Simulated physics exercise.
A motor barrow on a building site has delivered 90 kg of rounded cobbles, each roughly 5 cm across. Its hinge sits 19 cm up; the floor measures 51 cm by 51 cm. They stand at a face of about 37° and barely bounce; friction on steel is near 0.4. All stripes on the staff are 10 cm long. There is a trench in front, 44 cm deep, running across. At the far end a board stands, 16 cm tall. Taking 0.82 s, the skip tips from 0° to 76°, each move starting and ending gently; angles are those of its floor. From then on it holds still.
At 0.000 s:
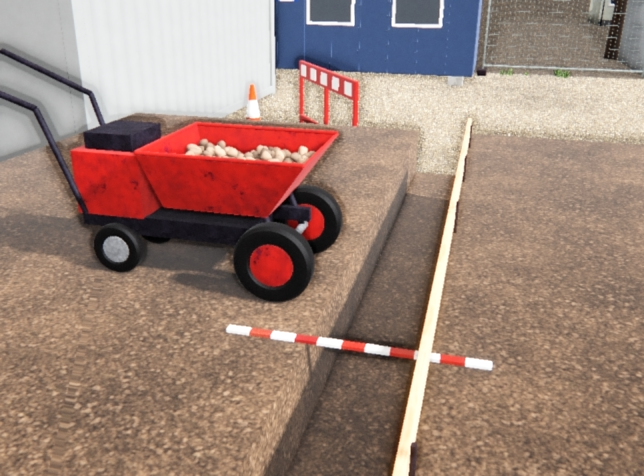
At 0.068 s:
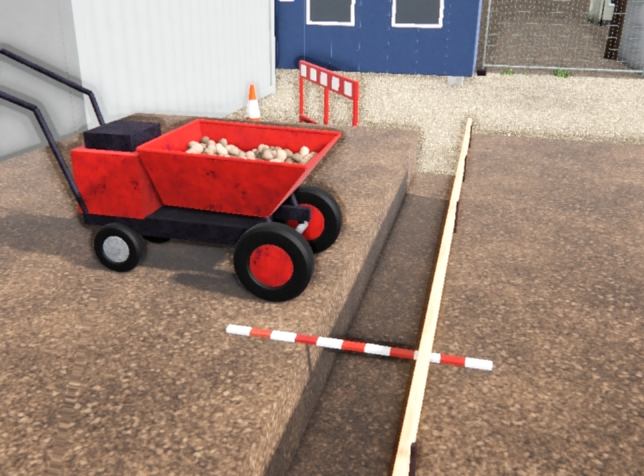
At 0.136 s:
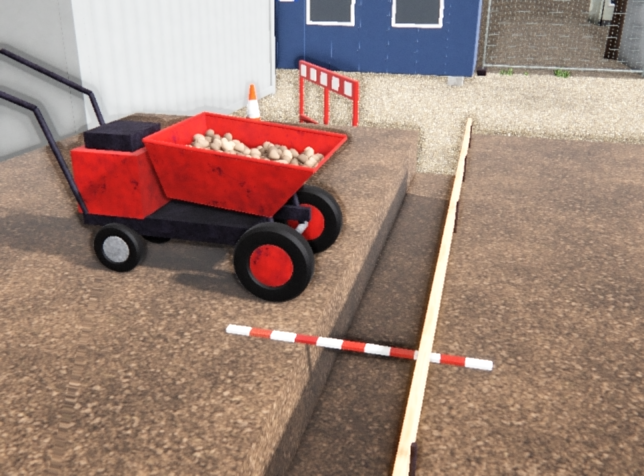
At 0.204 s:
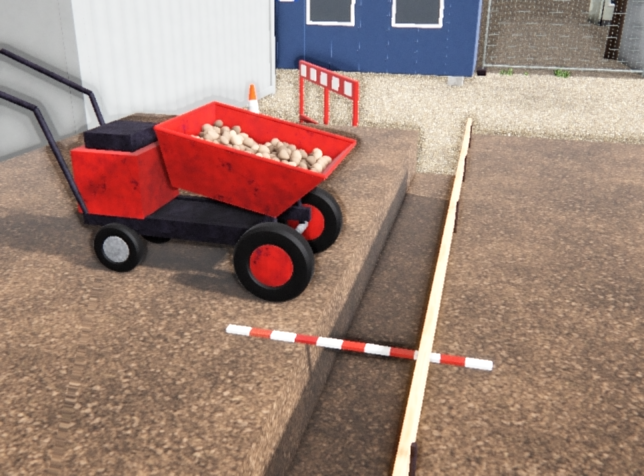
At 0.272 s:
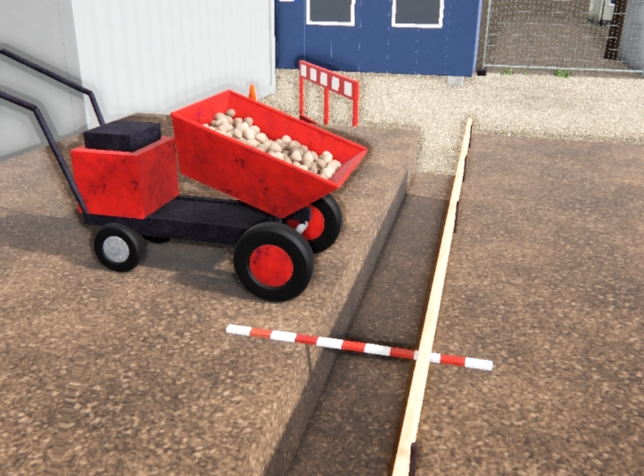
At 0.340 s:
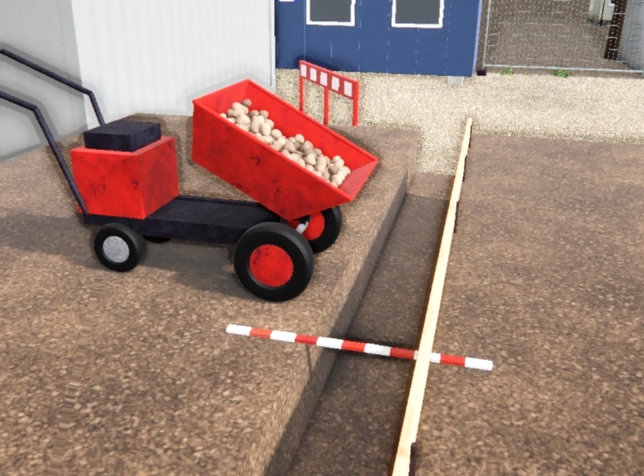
A building site with brown, gritty ground is seen from slightly above, with a grey wall, a blue building and a wire fence behind. On the left stands a red motor barrow loaded with pale cobbles, beside a trench crossed by a red-and-white staff and edged by a long board. The skip's rear rises steadily, its lip dipping rightward and the stones tilting with it, while the barrow and camera stay still.
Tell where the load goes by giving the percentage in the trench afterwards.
About 91 per cent of the load is in the trench.
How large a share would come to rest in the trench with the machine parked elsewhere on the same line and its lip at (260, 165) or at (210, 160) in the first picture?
About 100 and 85 per cent.
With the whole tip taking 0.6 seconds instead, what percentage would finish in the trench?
Roughly 80 per cent would.
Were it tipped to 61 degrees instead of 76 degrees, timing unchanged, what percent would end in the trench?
Roughly 65 per cent would end in the trench.
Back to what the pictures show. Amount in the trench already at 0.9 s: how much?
By that moment, roughly 30 per cent of the load.
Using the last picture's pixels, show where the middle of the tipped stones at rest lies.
Around (403, 356).
After 0.6 s the floor is at 65°; 100 % in the skip; the foremost stones are at (377, 226).
After 0.9 s the floor is at 76°; 66 % in the skip, 31 % in the trench, 3 % past the trench; the foremost stones are at (452, 264).
After 1.3 s the floor is at 76°; 14 % in the skip, 76 % in the trench, 10 % past the trench; the foremost stones are at (564, 311).
After 3.2 s the floor is at 76°; 0 % in the skip, 91 % in the trench, 9 % past the trench; the foremost stones are past the picture's edge.
